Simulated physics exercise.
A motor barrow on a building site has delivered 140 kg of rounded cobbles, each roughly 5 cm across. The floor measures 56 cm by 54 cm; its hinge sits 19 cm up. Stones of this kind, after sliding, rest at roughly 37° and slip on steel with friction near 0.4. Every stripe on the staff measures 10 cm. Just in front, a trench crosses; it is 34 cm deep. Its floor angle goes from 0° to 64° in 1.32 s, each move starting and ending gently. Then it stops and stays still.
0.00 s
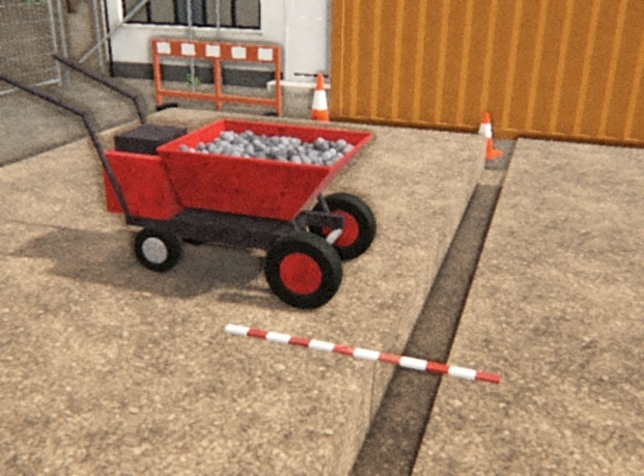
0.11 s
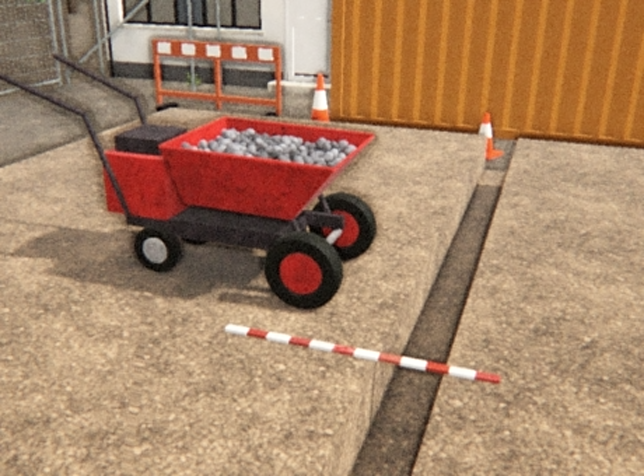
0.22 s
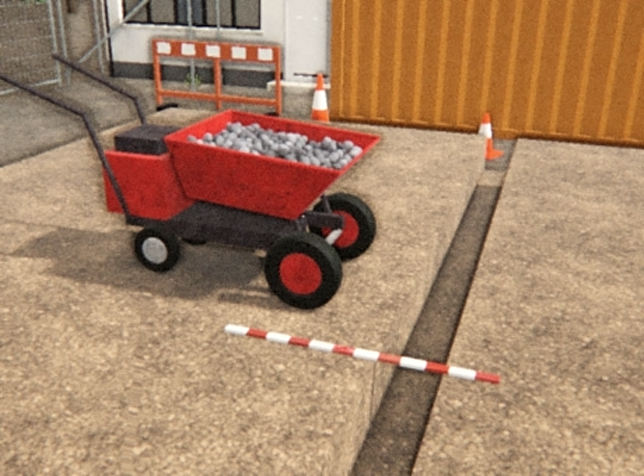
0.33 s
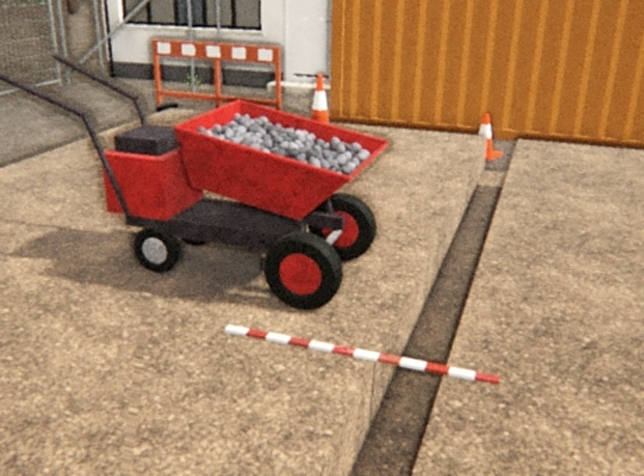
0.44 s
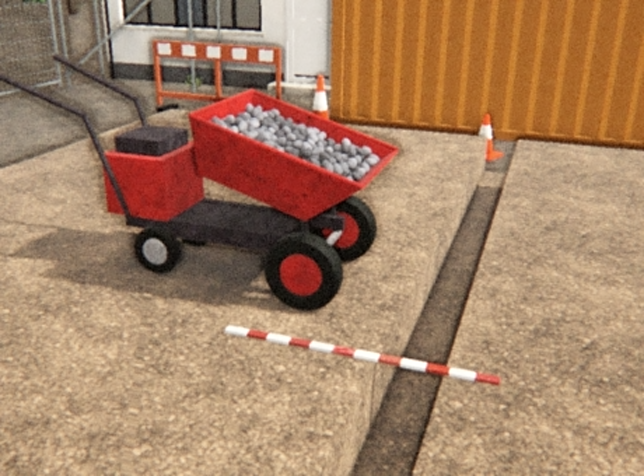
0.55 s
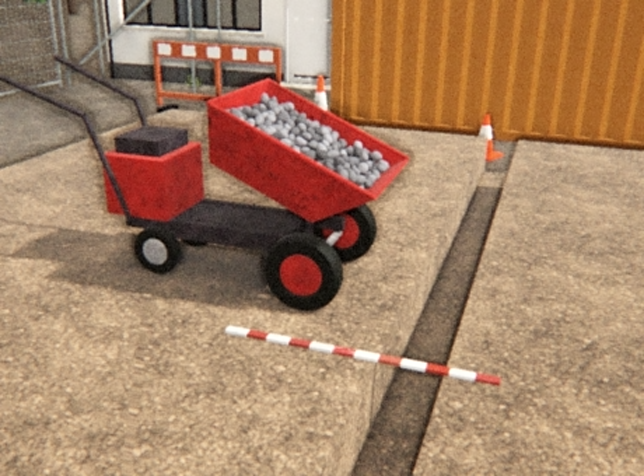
The red skip of a small motor barrow, heaped with rounded grey stones, sits level behind a red-and-white striped staff and a narrow trench. Its rear rises slowly at first, then more noticeably, until the skip slants down to the right, the stones still inside and the wheels staying put.
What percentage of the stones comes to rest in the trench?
About 60 per cent.
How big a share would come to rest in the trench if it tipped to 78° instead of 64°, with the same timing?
The trench would hold about 55% of it.
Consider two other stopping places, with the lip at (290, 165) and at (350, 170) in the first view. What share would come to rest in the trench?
85 and 45 %.
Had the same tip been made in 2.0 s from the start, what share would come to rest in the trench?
It would come to roughly 65 per cent.
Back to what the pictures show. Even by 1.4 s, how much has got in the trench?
At that moment: Approx. 15 %.
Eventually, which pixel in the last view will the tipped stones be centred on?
Centre estimate: Around (449, 336).
After 1.0 s the floor is at 54°; 100 % in the skip; the foremost stones are at (420, 225).
After 1.4 s the floor is at 64°; 72 % in the skip, 16 % in the trench, 12 % past the trench; the foremost stones are at (508, 304).
After 1.8 s the floor is at 64°; 42 % in the skip, 26 % in the trench, 31 % past the trench; the foremost stones are at (599, 319).
After 3.7 s the floor is at 64°; 7 % in the skip, 60 % in the trench, 33 % past the trench; the foremost stones are past the picture's edge.
